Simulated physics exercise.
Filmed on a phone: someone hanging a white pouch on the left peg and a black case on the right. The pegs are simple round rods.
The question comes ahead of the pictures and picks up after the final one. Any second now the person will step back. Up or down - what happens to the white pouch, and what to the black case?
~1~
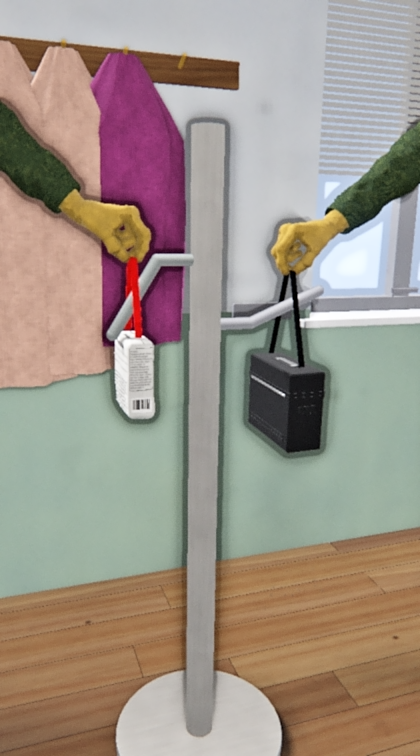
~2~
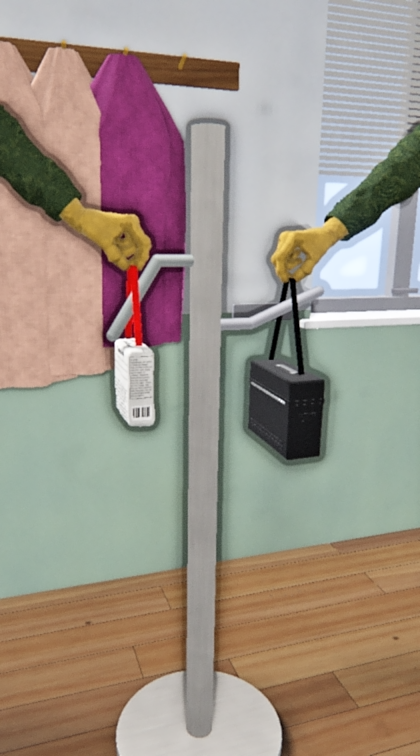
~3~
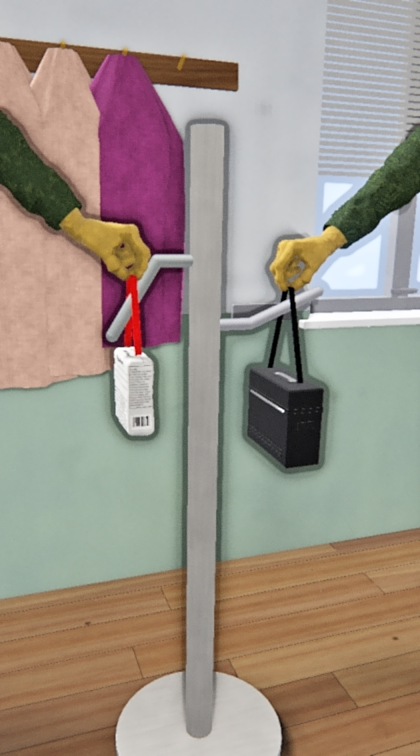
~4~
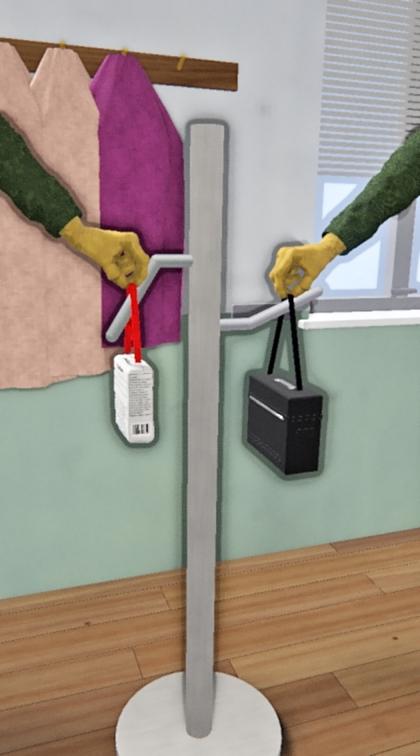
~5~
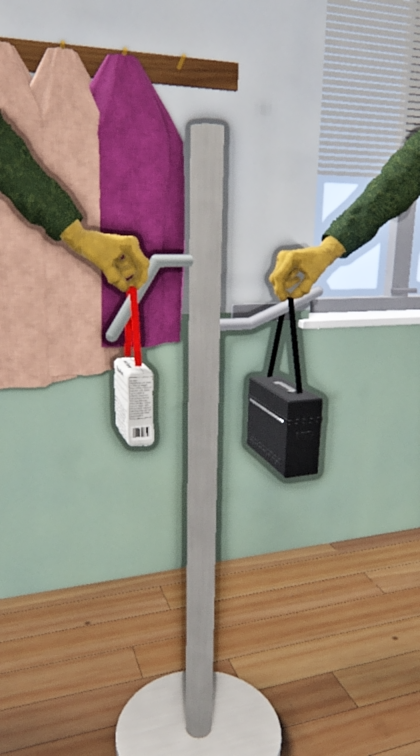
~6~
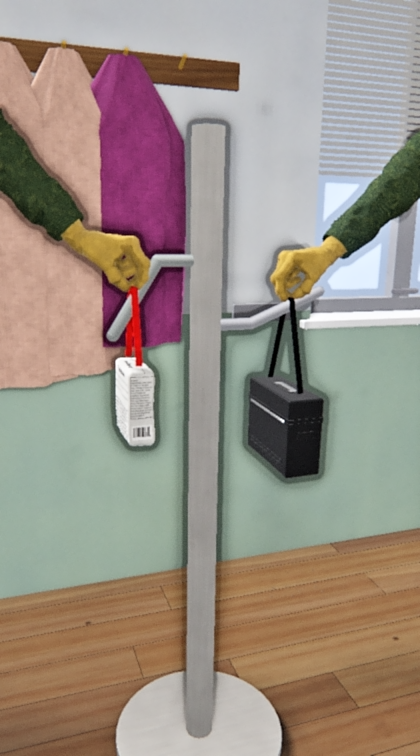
In the end the white pouch falls down. The black case stays up.
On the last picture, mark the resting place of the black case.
Its middle is at (239, 445).
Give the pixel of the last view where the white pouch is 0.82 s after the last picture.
(189, 726), more or less.
Then, 0.48 s later than the last view, white pouch on the floor near (140, 724); black case hanging from its loop near (248, 445).
Then, 0.82 s later than the last view, white pouch on the floor near (189, 726); black case hanging from its loop near (220, 446).
Finally, white pouch on the floor near (191, 728); black case hanging from its loop near (239, 445). The white pouch slips off its peg and the black case holds on.
